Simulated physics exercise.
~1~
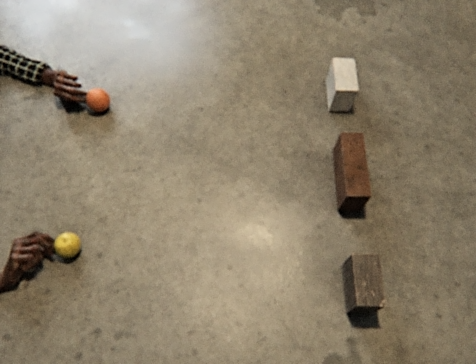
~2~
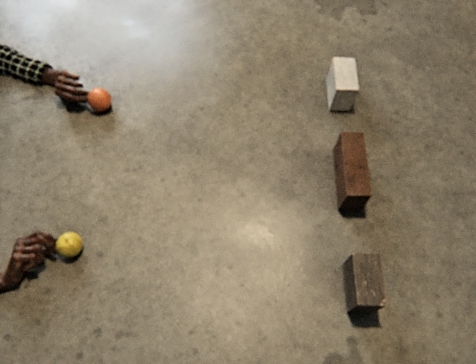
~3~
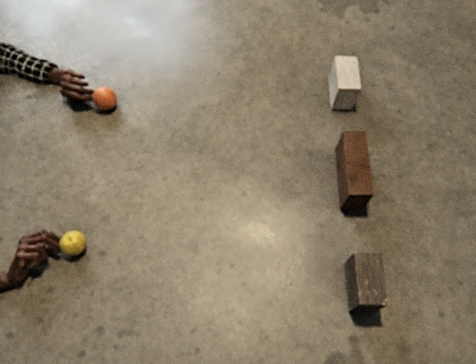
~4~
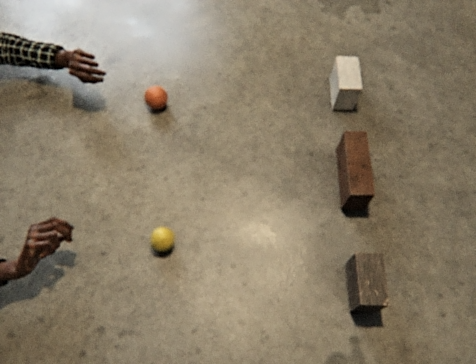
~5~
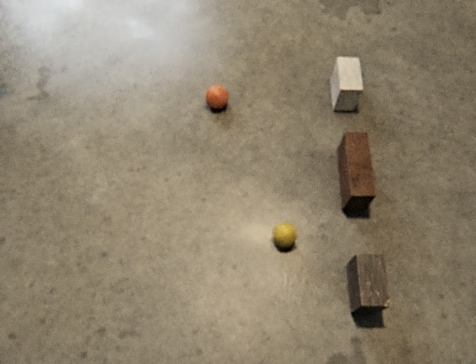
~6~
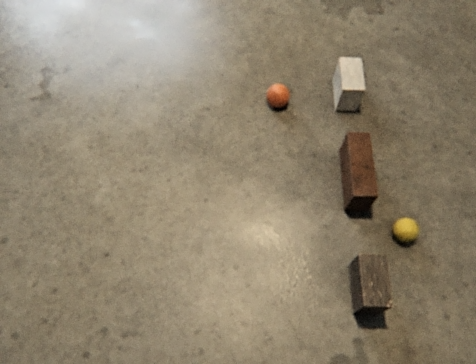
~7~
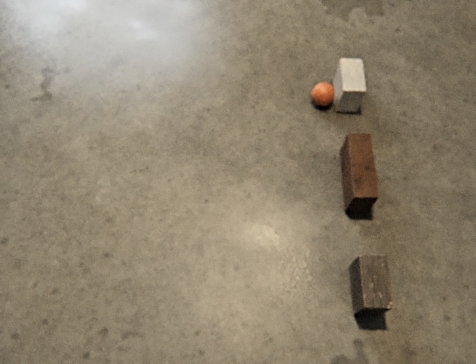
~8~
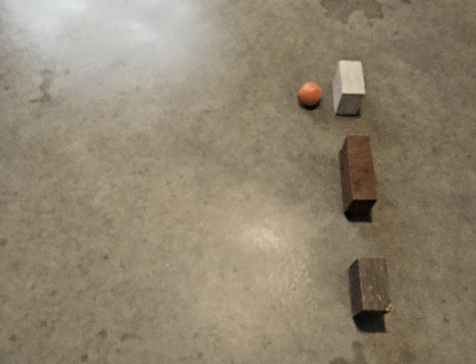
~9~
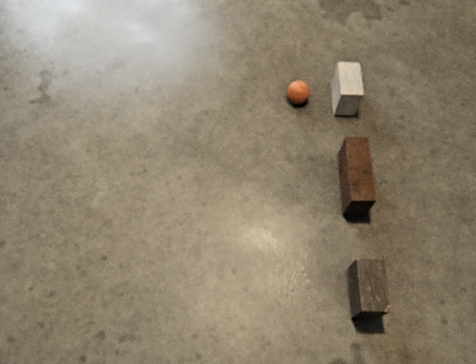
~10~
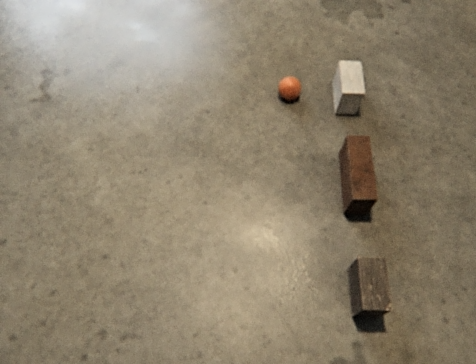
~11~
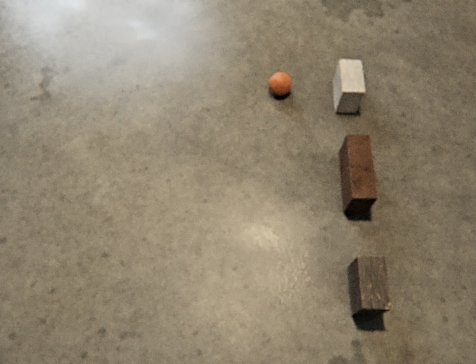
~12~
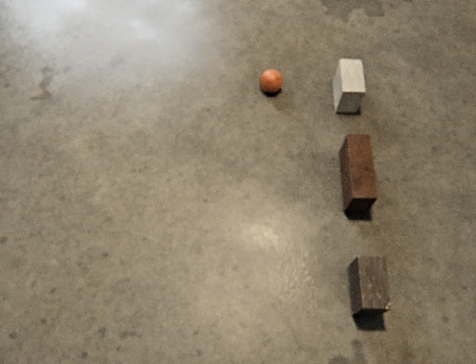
Two hands at the left roll an orange ball and a yellow one across a stained concrete floor, seen from above. At the right stand three upright blocks in a column, white at the top, reddish brown in the middle and dark at the bottom, with gaps between them. The hands let go and draw back out of view as both balls roll right, the yellow one faster. The yellow ball passes through the gap between the brown and dark blocks and leaves the view. The orange one meets the white block, bounces off and rolls slowly back left, while the blocks stay standing.
